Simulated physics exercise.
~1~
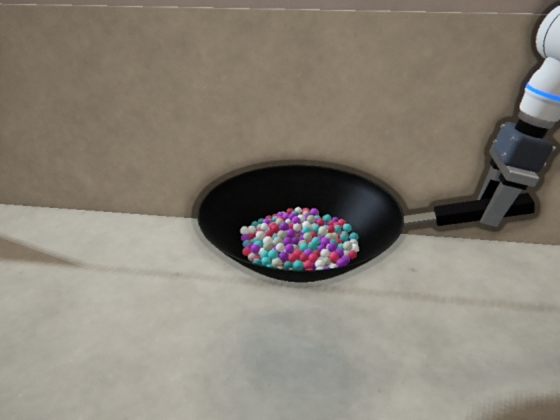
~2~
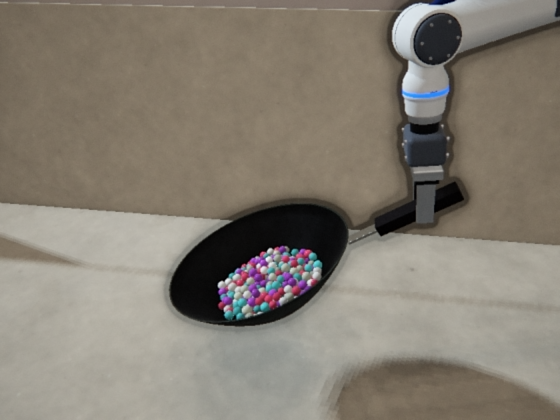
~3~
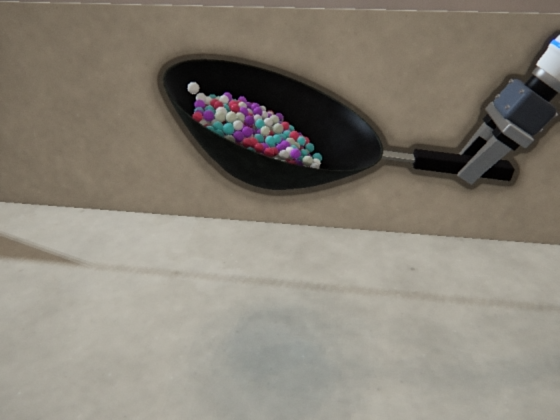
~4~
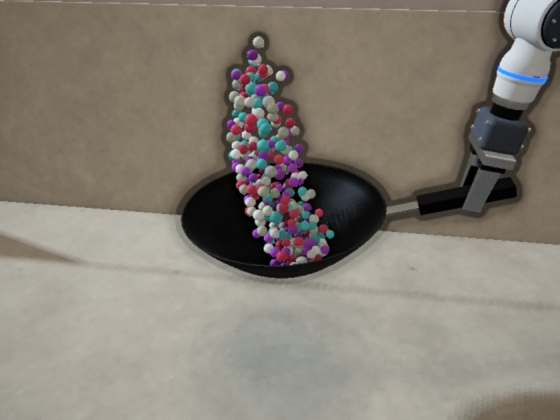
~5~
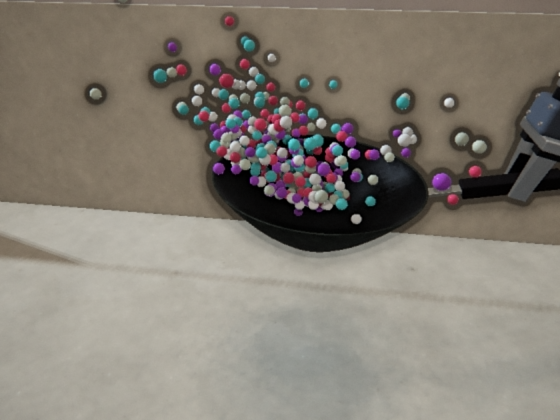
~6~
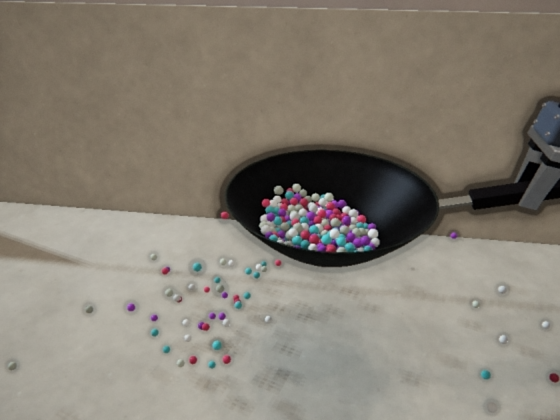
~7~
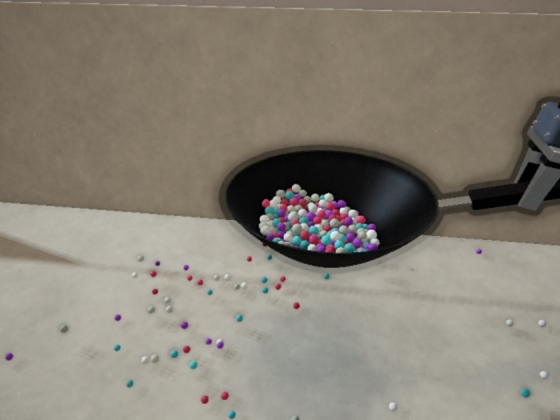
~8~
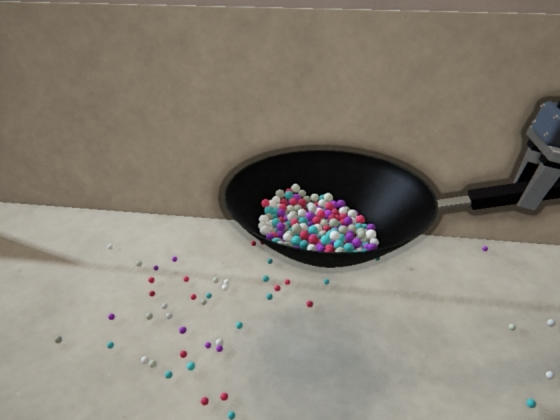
On a pale surface before a brown wall, a robot arm swings a black wok of small colourful balls down, lifts and tilts it, then tosses the balls upward; most land back inside, while others scatter across the surface as the wok stays still.
